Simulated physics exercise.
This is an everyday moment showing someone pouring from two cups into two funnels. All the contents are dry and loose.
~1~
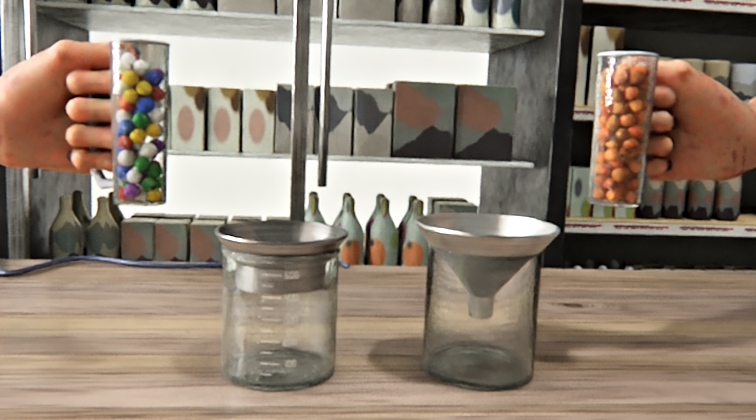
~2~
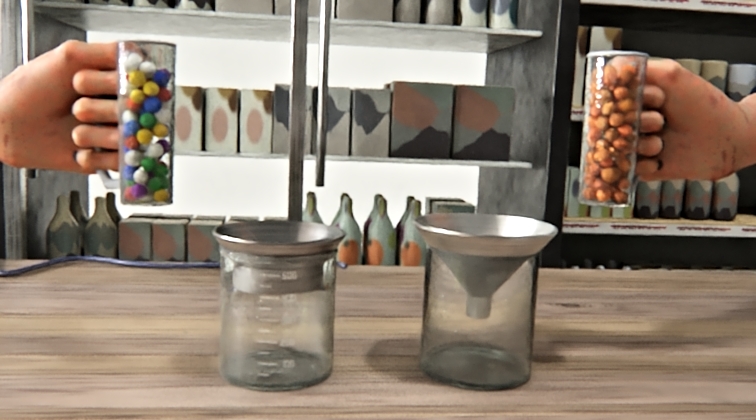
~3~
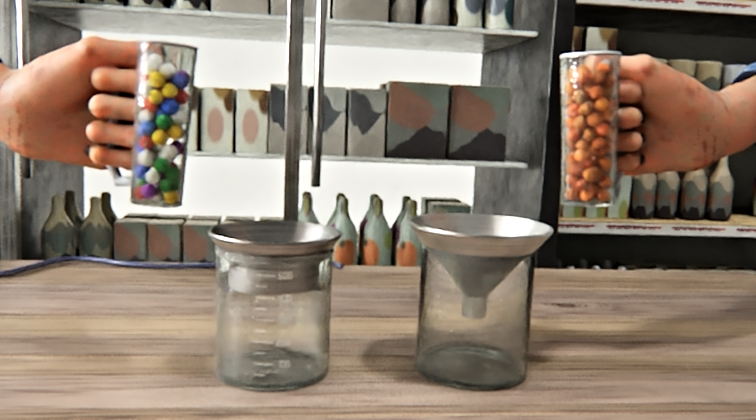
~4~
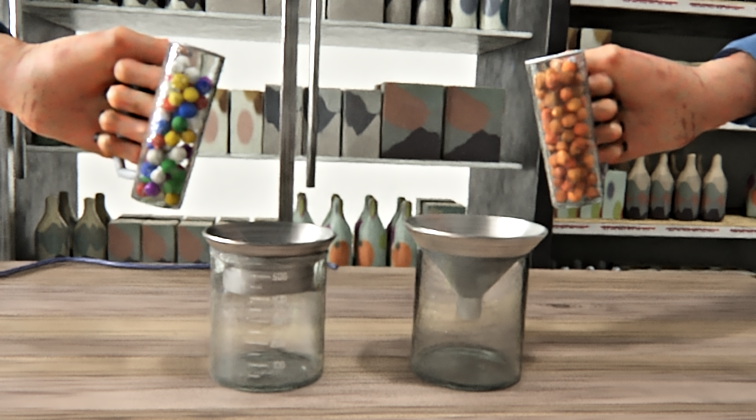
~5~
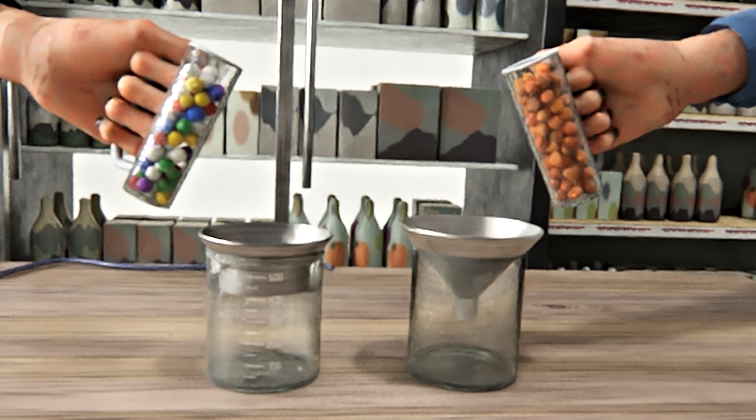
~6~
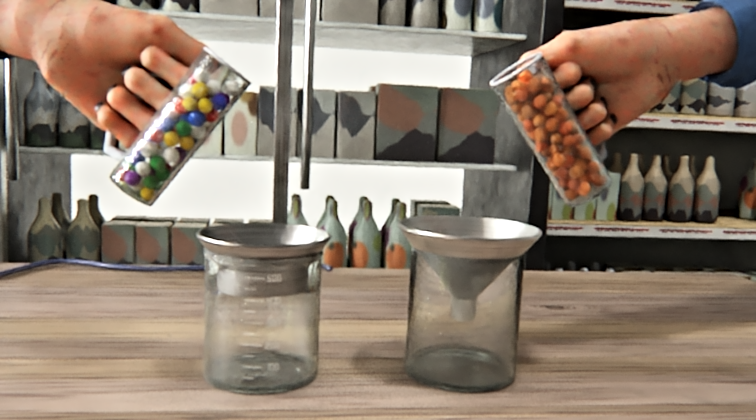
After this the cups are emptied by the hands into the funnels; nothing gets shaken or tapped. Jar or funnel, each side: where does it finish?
Left funnel: In the jar; right: Still in the funnel.
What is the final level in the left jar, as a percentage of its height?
I'd reckon around 20 per cent.
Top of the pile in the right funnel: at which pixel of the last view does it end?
Near (431, 241).
Then, 0.33 s past the last view, left, all still in the cup; right, all still in the cup.
Then, 0.68 s past the last view, left, nearly all still in the cup, a stray few in or over the funnel; right, nearly all still in the cup, a stray few in or over the funnel.
Then, 1.10 s past the last view, left, about a quarter still in the cup, about a quarter in or over the funnel, about half down in the jar; right, about a third still in the cup, about half in or over the funnel, a stray few down in the jar.
Finally, left, all down in the jar; right, nearly all stuck in the funnel, a stray few down in the jar.
